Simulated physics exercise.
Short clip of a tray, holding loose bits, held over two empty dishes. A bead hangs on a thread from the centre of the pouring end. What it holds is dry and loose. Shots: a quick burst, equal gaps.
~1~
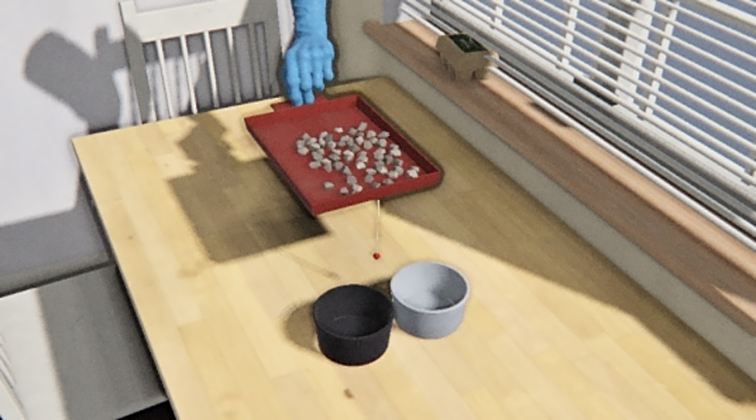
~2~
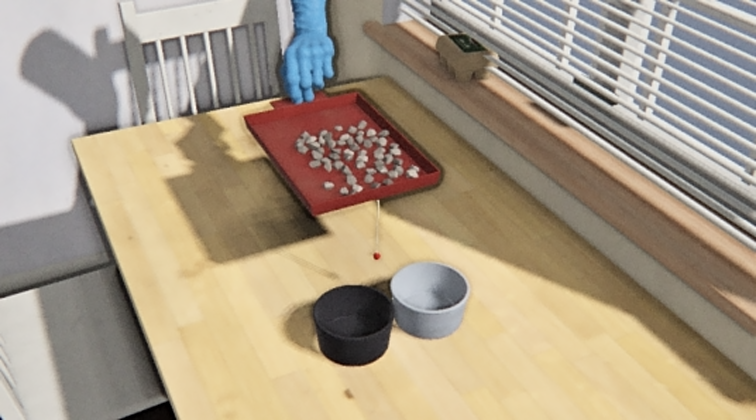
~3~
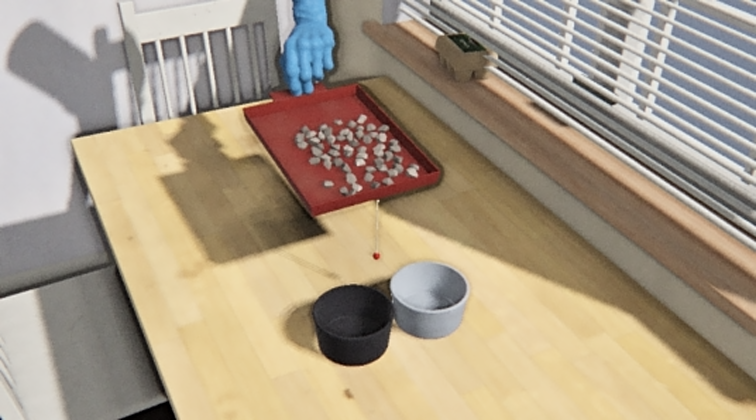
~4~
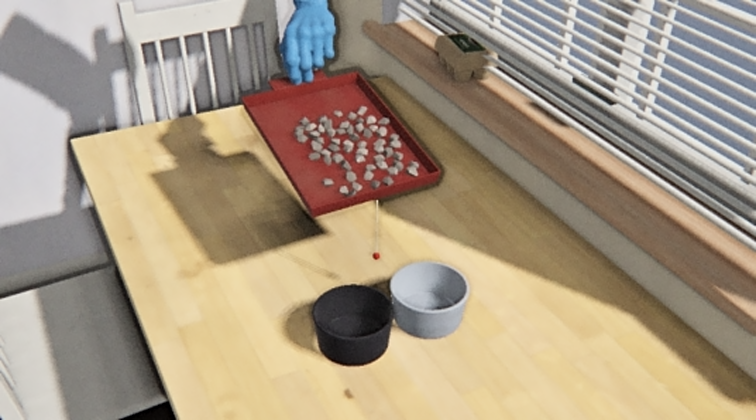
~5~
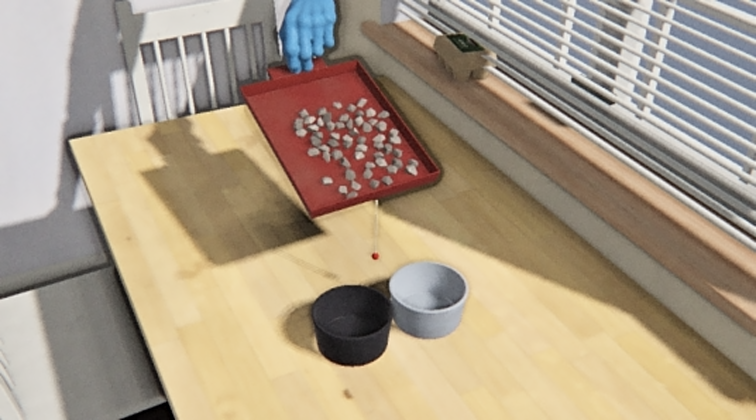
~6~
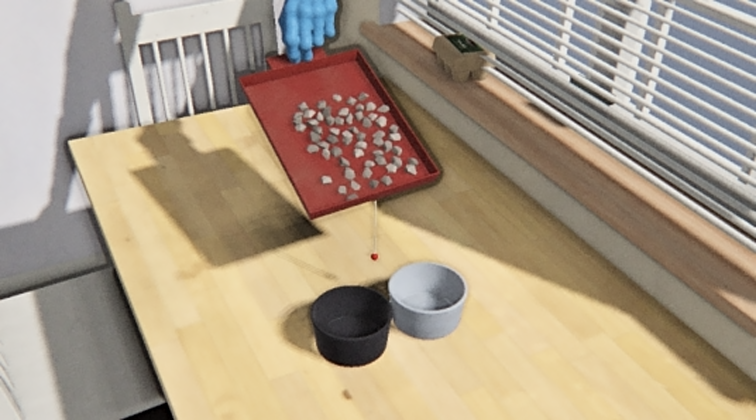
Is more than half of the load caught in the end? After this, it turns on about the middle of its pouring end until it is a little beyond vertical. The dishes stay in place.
Yes.
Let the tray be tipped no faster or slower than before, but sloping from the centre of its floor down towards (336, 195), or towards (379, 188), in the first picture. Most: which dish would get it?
One gives the leftmost dish and two gives the rightmost dish.
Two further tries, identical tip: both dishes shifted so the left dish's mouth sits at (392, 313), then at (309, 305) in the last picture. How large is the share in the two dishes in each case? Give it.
Trial 1 30%, trial 2 70%.
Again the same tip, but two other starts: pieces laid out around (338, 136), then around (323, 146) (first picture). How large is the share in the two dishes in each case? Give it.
Near 80 % and 70 %.
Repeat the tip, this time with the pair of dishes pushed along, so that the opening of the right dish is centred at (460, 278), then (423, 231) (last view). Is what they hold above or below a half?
The first place gets the greater share, the second a lesser share.
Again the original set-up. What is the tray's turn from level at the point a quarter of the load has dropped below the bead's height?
Approx. reading: About 100°.
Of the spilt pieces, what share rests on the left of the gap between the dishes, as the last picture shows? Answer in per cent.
About 90 per cent.
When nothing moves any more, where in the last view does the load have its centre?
Around (375, 326), give or take.
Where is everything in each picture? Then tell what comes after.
In the first frame, corners of the pouring end (313, 203) and (437, 171), level; middle of the load (348, 154), bits of gravel; left dish (371, 348); right dish (449, 321); bead on its thread (377, 256).
In the second frame, corners of the pouring end (313, 204) and (437, 171), level; middle of the load (348, 153).
In the third frame, corners of the pouring end (313, 205) and (437, 171), tipped barely, lowest at the left corner; middle of the load (348, 149).
In the fourth frame, corners of the pouring end (313, 206) and (438, 171), tipped a little, lowest at the left corner; middle of the load (348, 144).
In the fifth frame, corners of the pouring end (312, 208) and (437, 171), tipped a little, lowest at the left corner; middle of the load (347, 139).
In the sixth frame, corners of the pouring end (311, 211) and (437, 172), tipped clearly, lowest at the left corner; middle of the load (347, 135); left dish (369, 349); right dish (447, 321).
Just after the last frame, tray tipped steeply; almost all on the tray; just a few in the air.
A moment on, tray tipped right over; roughly two thirds on the tray; about a tenth in the left dish; just a few in the right dish; about a tenth outside both; about a tenth in the air.
Further on, tray tipped past a quarter turn; roughly a third in the left dish; roughly a third in the right dish; roughly a quarter outside both; just a few in the air.
When it is over, tray tipped past a quarter turn; roughly a third in the left dish; roughly a third in the right dish; roughly a quarter outside both; just a few in the air.
